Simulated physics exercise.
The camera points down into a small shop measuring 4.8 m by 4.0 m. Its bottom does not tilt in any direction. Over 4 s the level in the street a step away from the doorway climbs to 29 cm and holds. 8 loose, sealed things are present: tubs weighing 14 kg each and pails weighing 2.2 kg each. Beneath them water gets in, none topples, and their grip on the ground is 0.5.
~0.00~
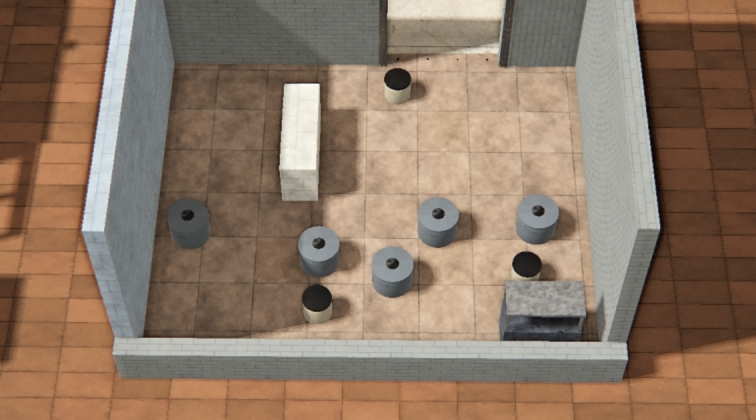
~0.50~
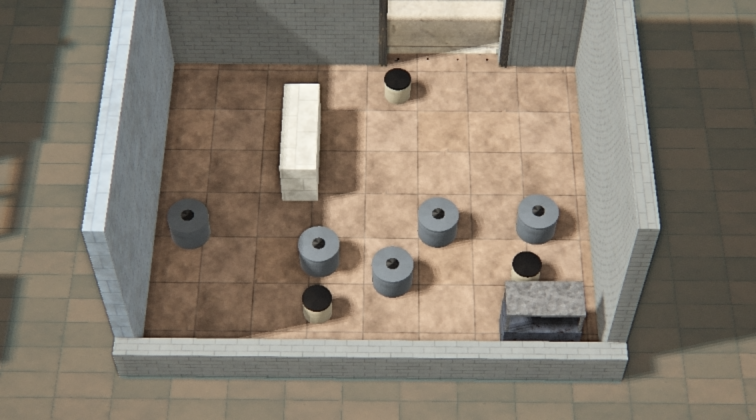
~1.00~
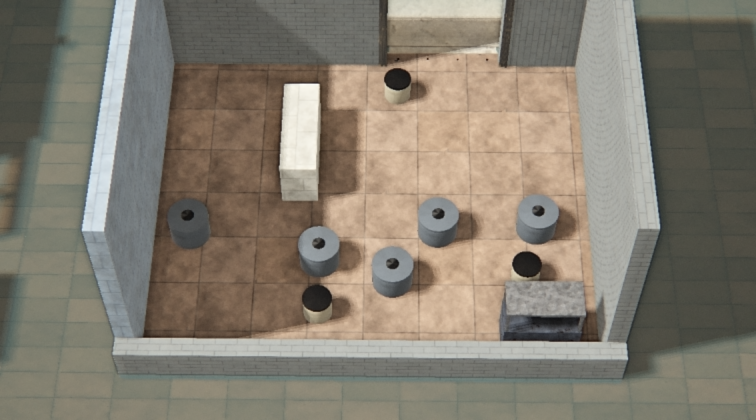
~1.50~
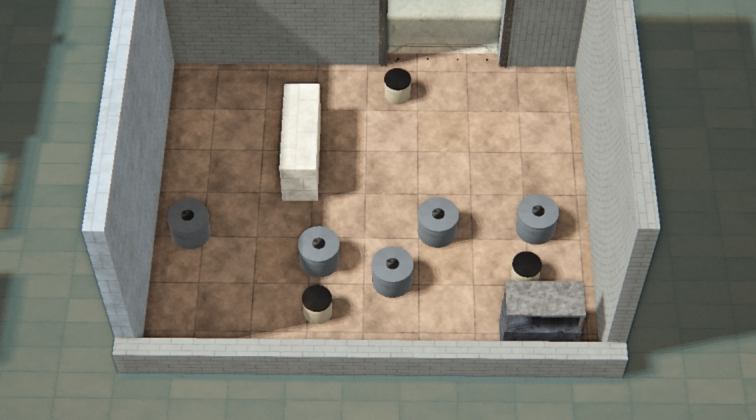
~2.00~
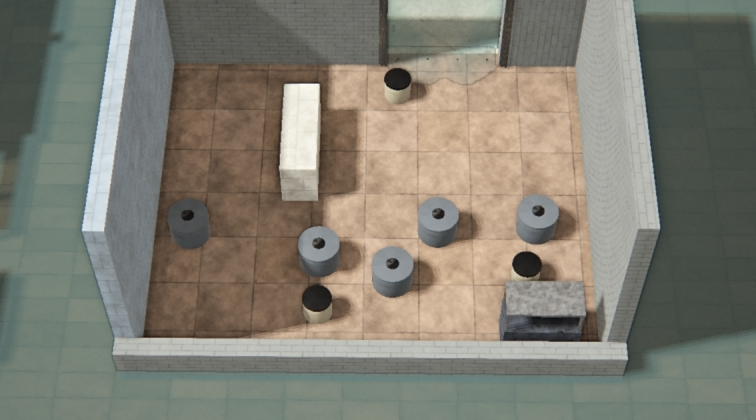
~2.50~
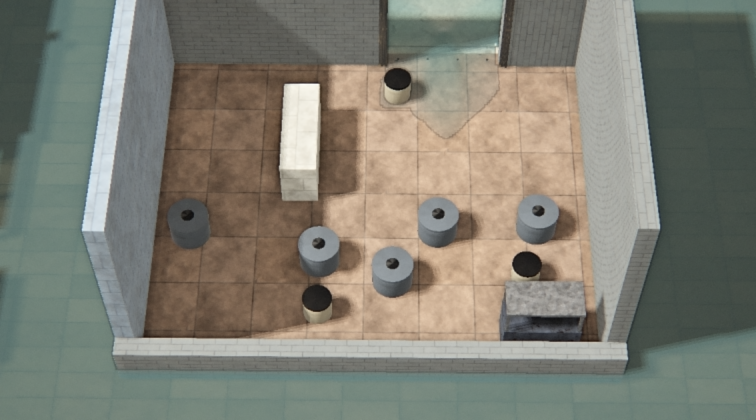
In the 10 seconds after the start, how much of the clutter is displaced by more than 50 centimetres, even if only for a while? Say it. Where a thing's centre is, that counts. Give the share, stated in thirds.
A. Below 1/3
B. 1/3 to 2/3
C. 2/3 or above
2/3 or above.
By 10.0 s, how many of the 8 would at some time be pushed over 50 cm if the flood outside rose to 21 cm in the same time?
6.
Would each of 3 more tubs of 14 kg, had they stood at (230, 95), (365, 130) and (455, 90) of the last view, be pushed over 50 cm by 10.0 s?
One by one, in that order: Below it, above it, above it.
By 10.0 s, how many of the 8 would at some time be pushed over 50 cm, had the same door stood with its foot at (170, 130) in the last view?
Then 4 of them would.
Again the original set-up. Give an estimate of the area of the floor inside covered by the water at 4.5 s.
That flooded area is roughly 8.5 m2.
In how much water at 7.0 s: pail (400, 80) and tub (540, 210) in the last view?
First about 3 cm, second about 17 cm.
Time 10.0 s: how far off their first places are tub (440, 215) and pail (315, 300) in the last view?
The first is 150 cm from its start, the second 200 cm.
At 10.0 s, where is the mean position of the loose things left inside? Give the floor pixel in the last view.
Mean floor pixel: About (322, 243).
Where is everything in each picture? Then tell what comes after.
In the first picture, a tub at (188, 216) rests on the ground; a pail at (317, 298), on the bottom; 0.0 m2 under water; 0 of 8 have shifted.
In the second picture, a tub at (188, 216) rests on the ground; a pail at (317, 298), on the bottom; 0.0 m2 under water; 0 of 8 have shifted.
In the third picture, a tub at (188, 216), on the bottom; a pail at (317, 298) rests on the ground; water covers 0.0 m2; 0 of 8 have shifted.
In the fourth picture, a tub at (188, 216) rests on the ground; a pail at (317, 298), on the bottom; water covers 0.0 m2; 0 of 8 have shifted.
In the fifth picture, a tub at (188, 216) rests on the ground; a pail at (317, 298), on the bottom; 0.3 m2 under water; 0 of 8 have shifted.
In the sixth picture, a tub at (188, 216), on the bottom; a pail at (317, 298) rests on the ground; water covers 1.0 m2; 0 of 8 have shifted.
After 3.5 s 0 of 8 are over 50 cm from their spots; 0 afloat.
After 4.5 s 1 of 8 are over 50 cm from their spots; 0 afloat.
After 7.0 s 7 of 8 are over 50 cm from their spots; 5 afloat.
After 10.0 s 8 of 8 are over 50 cm from their spots, and 8 have been at some point; 6 afloat.
